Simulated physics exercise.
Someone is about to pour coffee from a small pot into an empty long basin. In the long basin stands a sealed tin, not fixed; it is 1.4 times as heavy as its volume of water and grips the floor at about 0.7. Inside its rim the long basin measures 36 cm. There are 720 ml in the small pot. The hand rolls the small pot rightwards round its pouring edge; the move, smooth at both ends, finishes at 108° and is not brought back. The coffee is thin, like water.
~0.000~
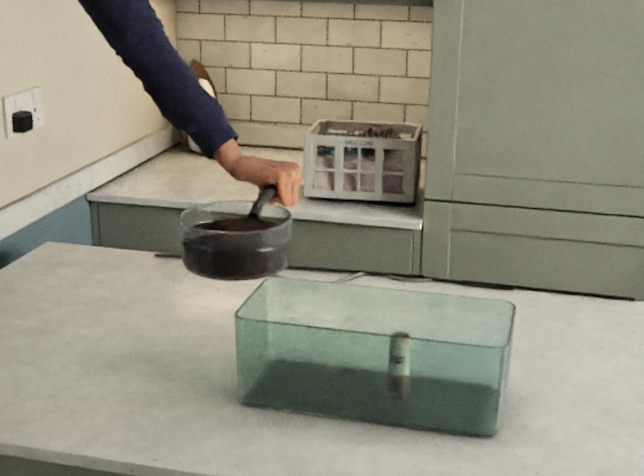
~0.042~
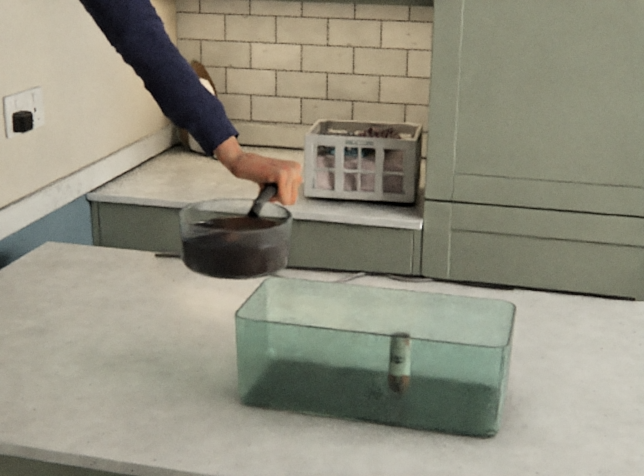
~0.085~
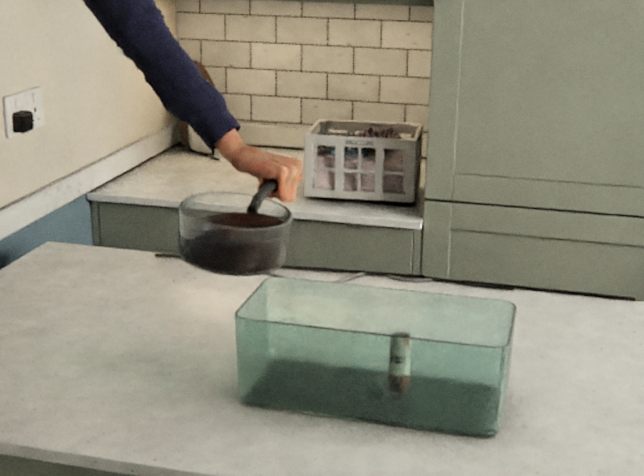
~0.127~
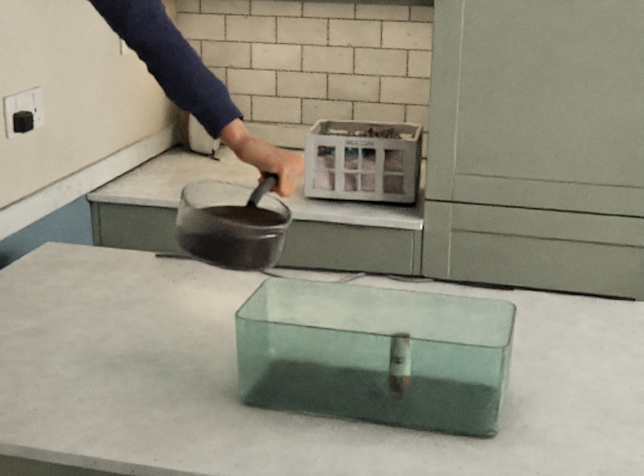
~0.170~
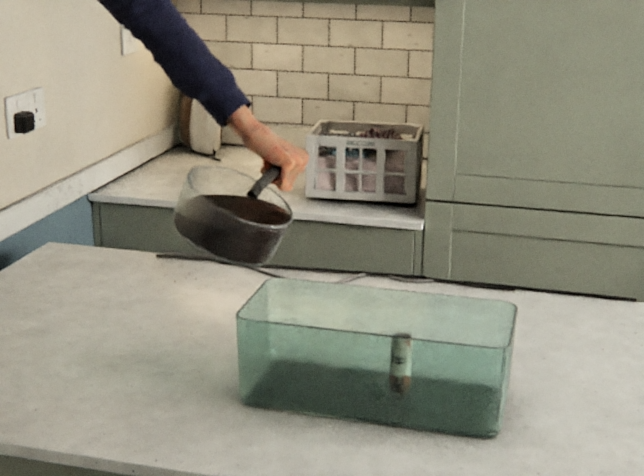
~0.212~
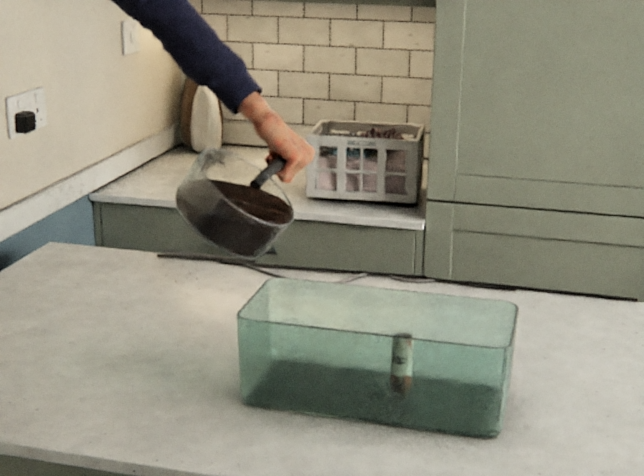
At the start, a hand holds a small clear pot of dark coffee almost level above the counter, to the left of a long green basin with a small tin. The hand then rolls the pot rightwards, slightly at first and then more steeply, raising its left side while the basin stays still.
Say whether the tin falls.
The tin topples.
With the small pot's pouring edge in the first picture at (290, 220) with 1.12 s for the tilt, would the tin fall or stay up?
Then it stays up.
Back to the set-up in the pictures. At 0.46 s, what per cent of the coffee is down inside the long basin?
Near 6 in a hundred.
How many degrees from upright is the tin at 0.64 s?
Near 5° from upright.
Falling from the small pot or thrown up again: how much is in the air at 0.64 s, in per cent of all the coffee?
Some 10 per cent.
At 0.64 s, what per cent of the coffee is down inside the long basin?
About 88 per cent.
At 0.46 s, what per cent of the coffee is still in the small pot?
Some 36 per cent.
Then, 0.46 s in, the tilt is 102° and 35 per cent is still to pour; the tin stands where it began.
Then, 0.64 s in, the tilt is 108° and 2 per cent is still to pour; the tin leans 4°.
Then, 0.83 s in, the tilt is 108° and 0 per cent is still to pour; the tin leans 7°.
Then, 1.04 s in, the tilt is 108° and 0 per cent is still to pour; the tin leans 17°.
Finally, the tin lies on its side.
